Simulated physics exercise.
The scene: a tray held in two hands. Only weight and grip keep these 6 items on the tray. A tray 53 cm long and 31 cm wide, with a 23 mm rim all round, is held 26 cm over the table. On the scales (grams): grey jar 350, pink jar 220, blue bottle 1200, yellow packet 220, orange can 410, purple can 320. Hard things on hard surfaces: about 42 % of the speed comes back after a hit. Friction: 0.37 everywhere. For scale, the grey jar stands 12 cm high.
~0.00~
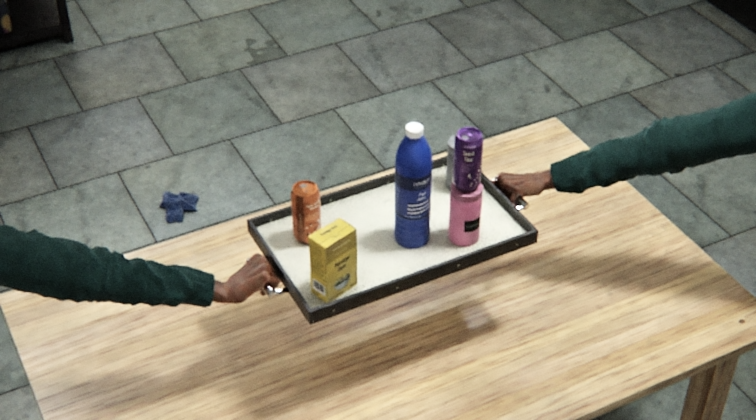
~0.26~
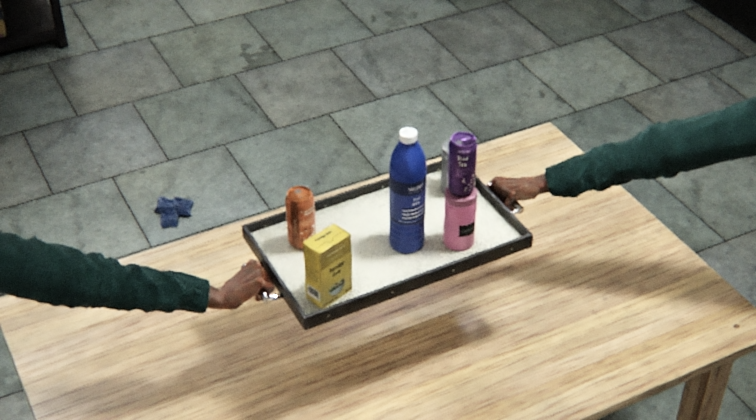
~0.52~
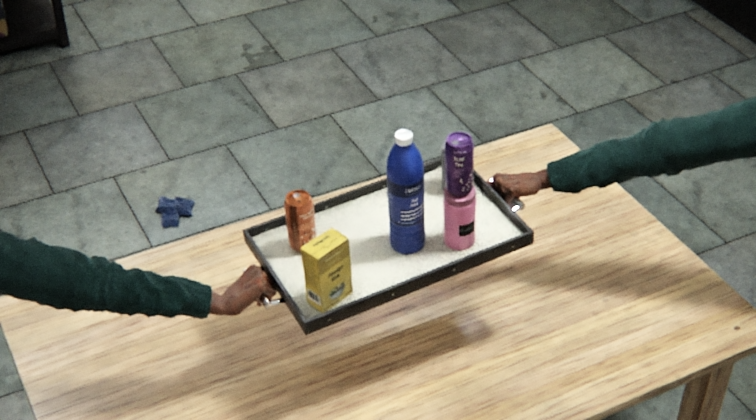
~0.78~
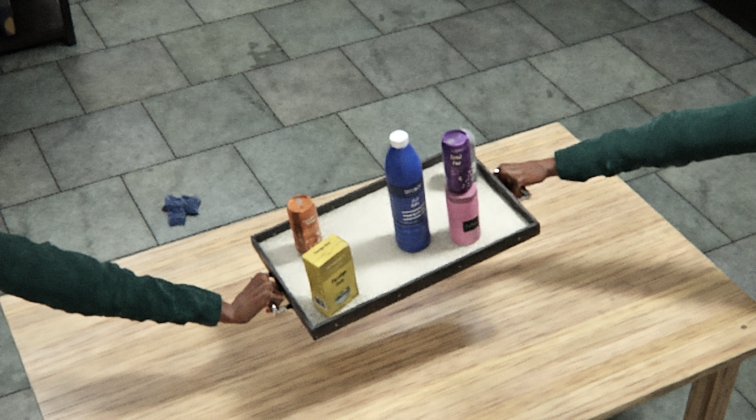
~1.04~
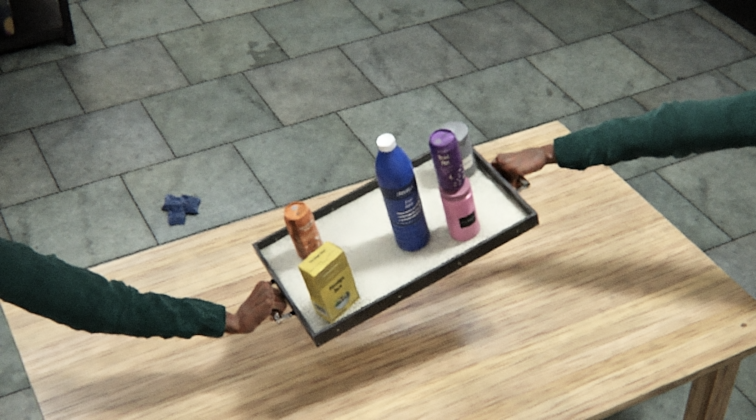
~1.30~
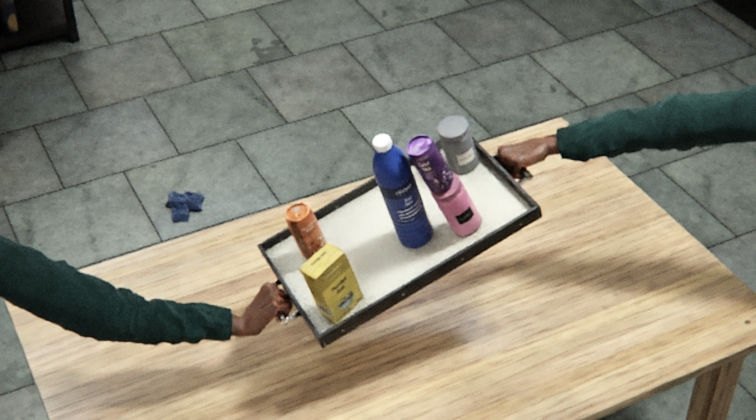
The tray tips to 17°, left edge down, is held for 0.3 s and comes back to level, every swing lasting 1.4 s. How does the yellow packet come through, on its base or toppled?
The yellow packet tips over.
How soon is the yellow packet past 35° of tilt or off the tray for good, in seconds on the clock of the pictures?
At about 1.7 s.
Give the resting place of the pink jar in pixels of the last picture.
At about (428, 252).
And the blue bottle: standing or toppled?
The blue bottle tips over.
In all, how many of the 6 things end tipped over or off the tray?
4 of them.
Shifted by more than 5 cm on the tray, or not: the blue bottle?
The blue bottle gets shifted.
After 1.70 s, tilt 17°, left edge down; yellow packet tipped 32° from how it sat near (302, 298); purple can on its side; blue bottle tipped 55° from how it sat.
After 1.90 s, tilt 17°, left edge down; yellow packet and purple can now off the tray; blue bottle on its side; pink jar on its side.
After 2.30 s, tilt 13°, left edge down; blue bottle on its side; pink jar on its side.
At rest (3.6 s), off the tray and tipped over, yellow packet and purple can; tipped over on the tray, pink jar and blue bottle; the other 2 in place, give or take 5 cm. Seen from the same camera at the end, yellow packet near (293, 340).
